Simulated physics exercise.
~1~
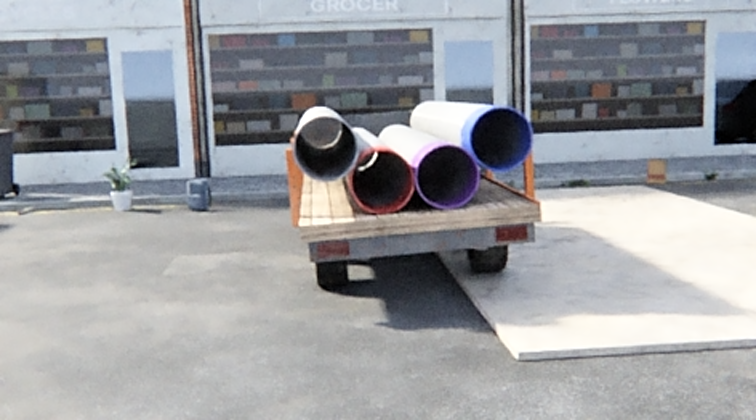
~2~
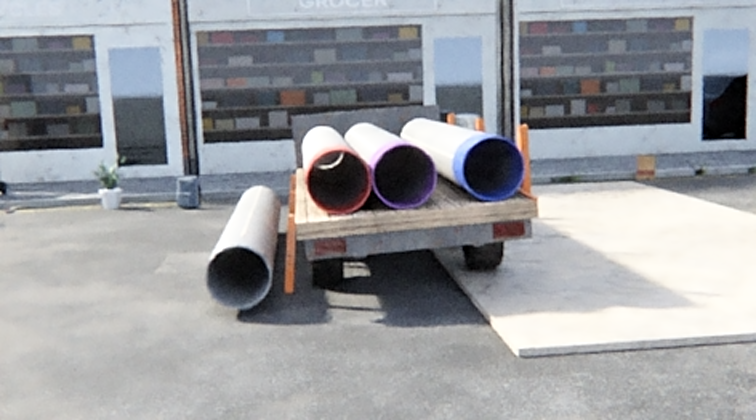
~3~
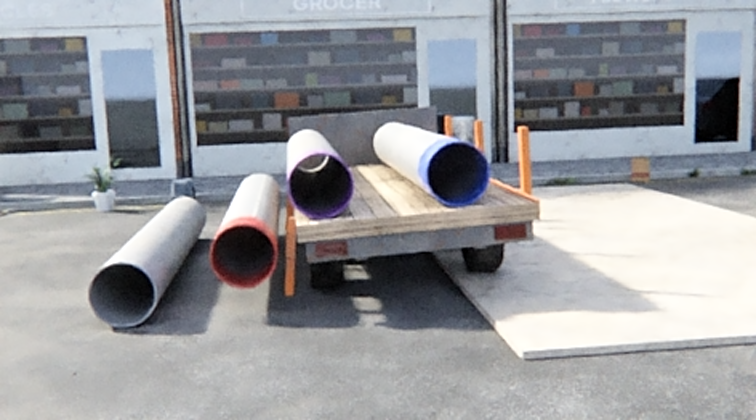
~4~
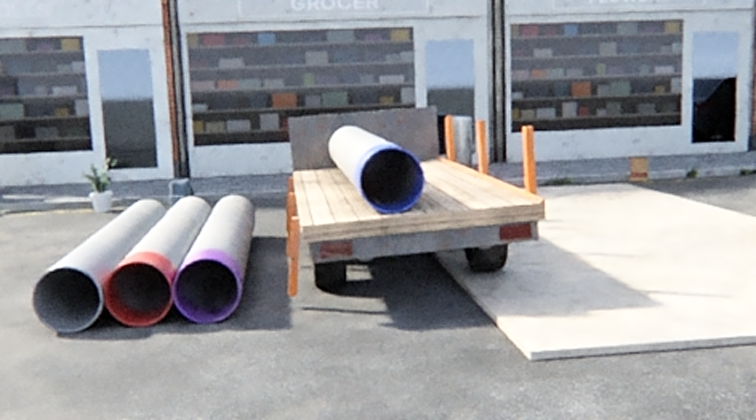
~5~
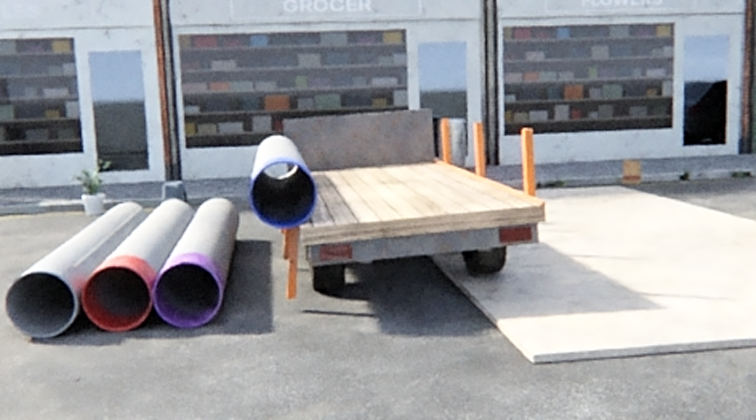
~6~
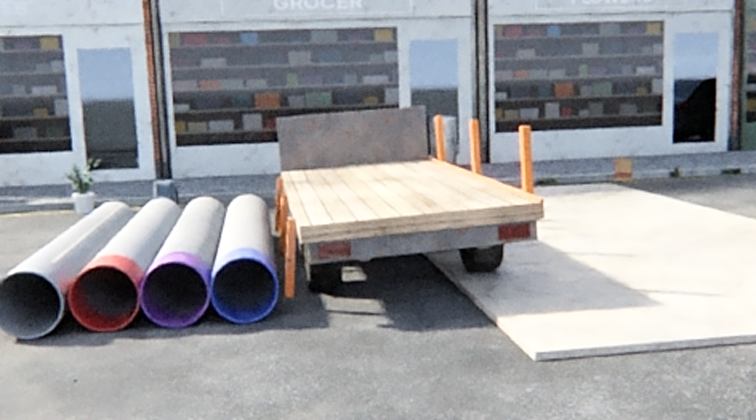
A flat trailer's four pipes roll left off its deck and settle side by side on the ground.
